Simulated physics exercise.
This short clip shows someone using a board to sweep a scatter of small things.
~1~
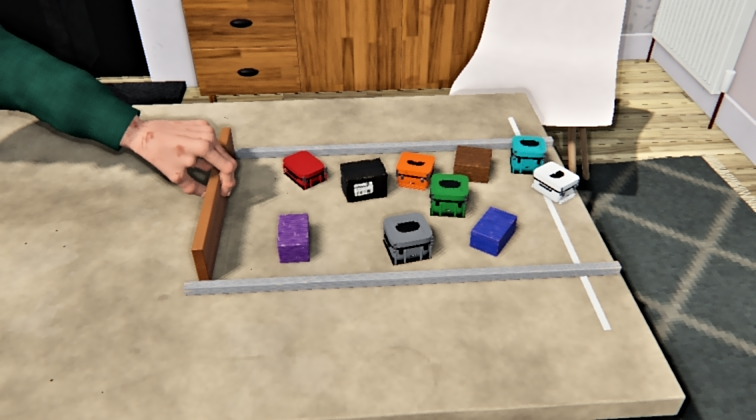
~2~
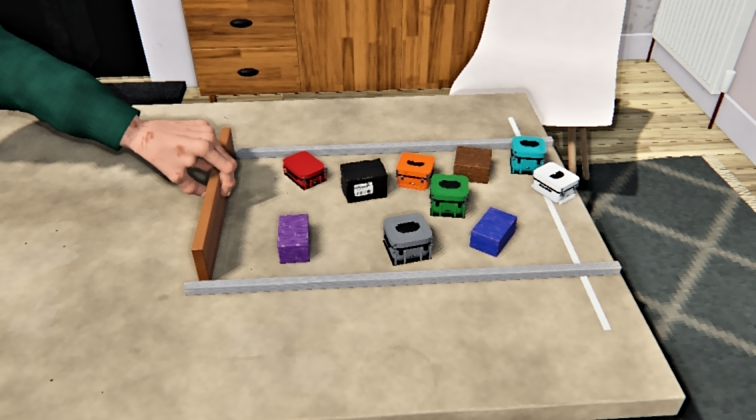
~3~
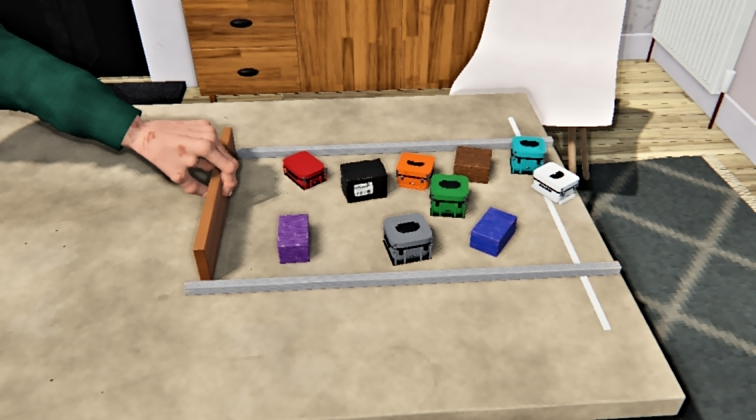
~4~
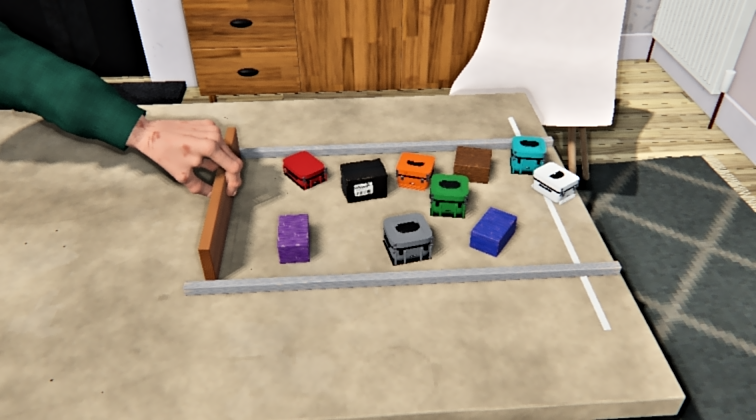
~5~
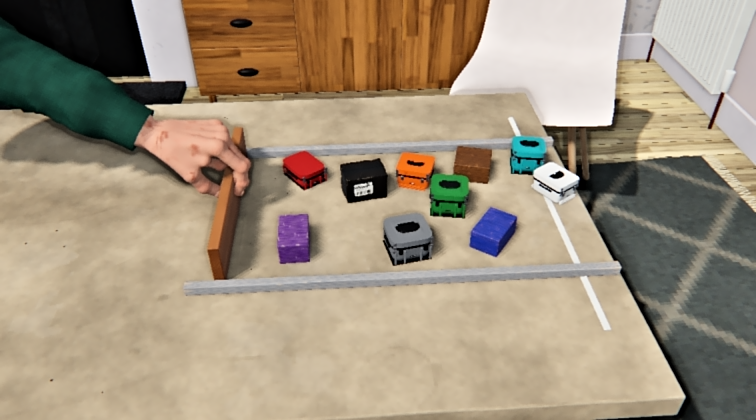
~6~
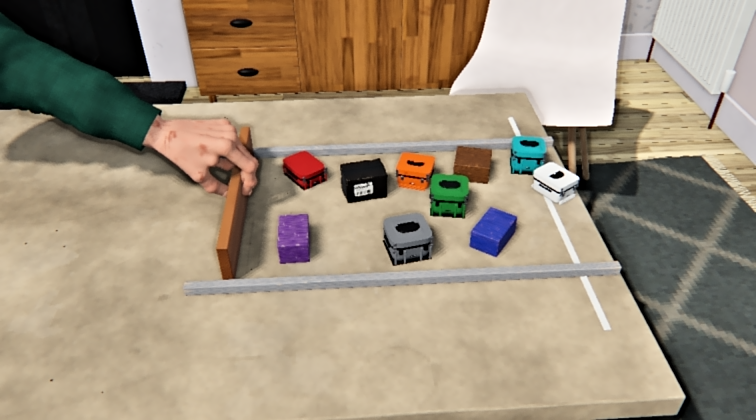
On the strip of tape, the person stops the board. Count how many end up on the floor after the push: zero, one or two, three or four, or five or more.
Falling ones: Five or beyond.
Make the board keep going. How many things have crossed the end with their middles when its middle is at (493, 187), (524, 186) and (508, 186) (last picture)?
Respectively 1, 4 and 3.
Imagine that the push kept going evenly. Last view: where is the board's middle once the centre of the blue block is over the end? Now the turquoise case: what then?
(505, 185) and then (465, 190), give or take.
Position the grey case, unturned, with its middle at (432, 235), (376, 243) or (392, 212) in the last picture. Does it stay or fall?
Lab note - grey case, per position: Is gone; is gone; is gone.
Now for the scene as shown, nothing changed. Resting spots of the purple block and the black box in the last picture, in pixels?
Positions - first (580, 227), then (565, 177).
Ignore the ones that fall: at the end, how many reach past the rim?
I'd say 1 of them.
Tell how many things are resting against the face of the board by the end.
Number in contact with it: 3.
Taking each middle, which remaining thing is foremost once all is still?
Looks like the black box to me.
Early on, none off yet; white case at rest near (554, 184); turquoise case at rest near (528, 155); brown block at rest near (473, 165).
Finally, the number that fall off is five or more; lost, grey case, orange case, green case, blue block, brown block, turquoise case and white case.
